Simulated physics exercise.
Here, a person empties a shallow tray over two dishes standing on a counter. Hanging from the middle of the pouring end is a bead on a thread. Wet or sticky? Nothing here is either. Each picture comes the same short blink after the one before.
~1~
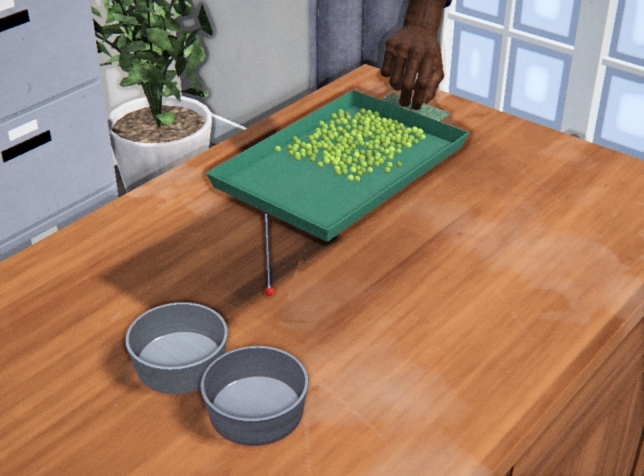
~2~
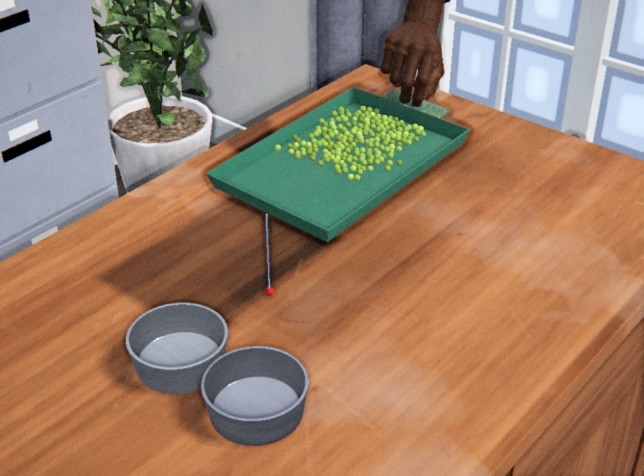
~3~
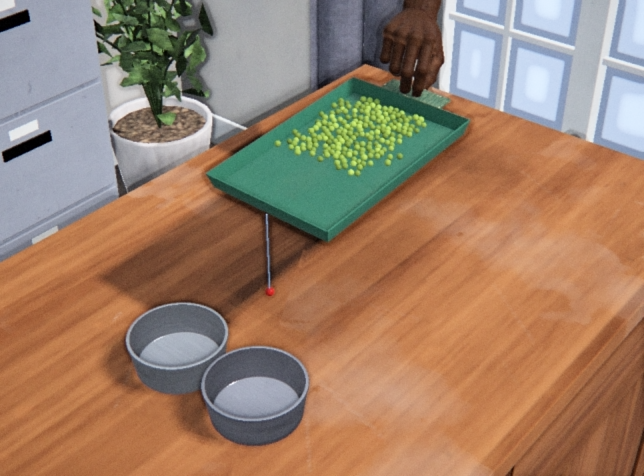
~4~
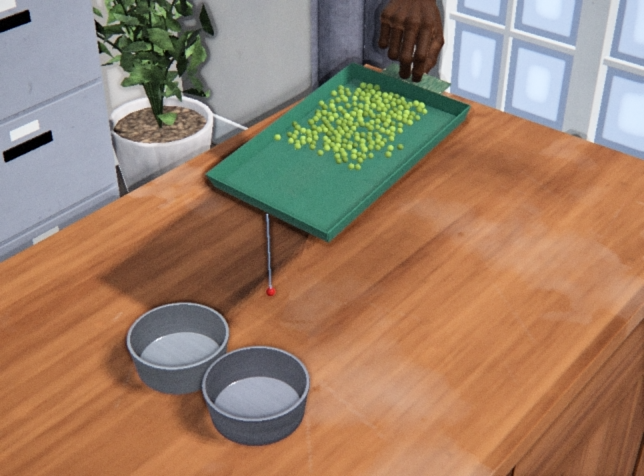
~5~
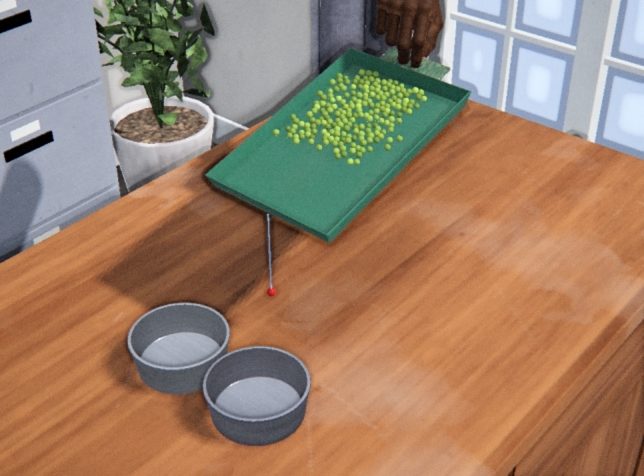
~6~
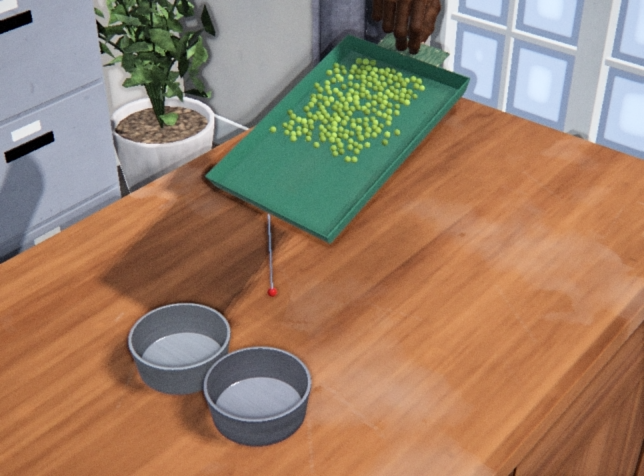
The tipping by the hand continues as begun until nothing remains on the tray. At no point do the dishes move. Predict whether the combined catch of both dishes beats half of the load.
Compared with the spill, the catch will be smaller.
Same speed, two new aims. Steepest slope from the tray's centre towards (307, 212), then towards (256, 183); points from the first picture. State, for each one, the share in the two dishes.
About 20 and 0 percent.
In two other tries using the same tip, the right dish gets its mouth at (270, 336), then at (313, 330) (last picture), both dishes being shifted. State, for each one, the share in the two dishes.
About 80 per cent, then about 50 per cent.
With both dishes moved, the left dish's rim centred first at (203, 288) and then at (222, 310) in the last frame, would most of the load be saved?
Held in all, by try: A larger portion, then a larger portion.
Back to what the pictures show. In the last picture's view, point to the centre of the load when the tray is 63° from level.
Look close to (272, 217) in the last picture.
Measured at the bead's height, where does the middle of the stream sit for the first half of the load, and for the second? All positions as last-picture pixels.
At about (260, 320), then at (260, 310).
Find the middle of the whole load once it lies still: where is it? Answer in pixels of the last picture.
The centre settles at about (263, 361).
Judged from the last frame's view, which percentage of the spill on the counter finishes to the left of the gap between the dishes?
Some 10 %.
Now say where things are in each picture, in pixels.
The first picture shows corners of the pouring end (213, 172) and (327, 226), level; middle of the load (360, 140), dried peas; left dish (142, 372); right dish (219, 423); bead on its thread (269, 292).
The second picture shows corners of the pouring end (213, 173) and (327, 226), level; middle of the load (360, 138).
The third picture shows corners of the pouring end (213, 173) and (327, 227), tipped barely, level across its low end; middle of the load (360, 131).
The fourth picture shows corners of the pouring end (213, 173) and (327, 228), tipped a little, level across its low end; middle of the load (360, 120).
The fifth picture shows corners of the pouring end (212, 174) and (327, 230), tipped a little, level across its low end; middle of the load (355, 116).
The sixth picture shows corners of the pouring end (212, 175) and (327, 232), tipped clearly, level across its low end; middle of the load (352, 109), roughly a quarter on the move; left dish (145, 372); right dish (222, 423).
Just after the last frame, tray tipped steeply; roughly two thirds on the tray; about a tenth in the right dish; just a few in the left dish; just a few outside both; roughly a quarter in the air.
A moment on, tray tipped past a quarter turn; roughly a quarter on the tray; about a tenth in the right dish; about a tenth in the left dish; roughly a quarter outside both; roughly a third in the air.
Further on, tray tipped past a quarter turn; about a tenth in the right dish; about a tenth in the left dish; the larger part outside both.
When it is over, tray tipped past a quarter turn; about a tenth in the right dish; about a tenth in the left dish; the larger part outside both.
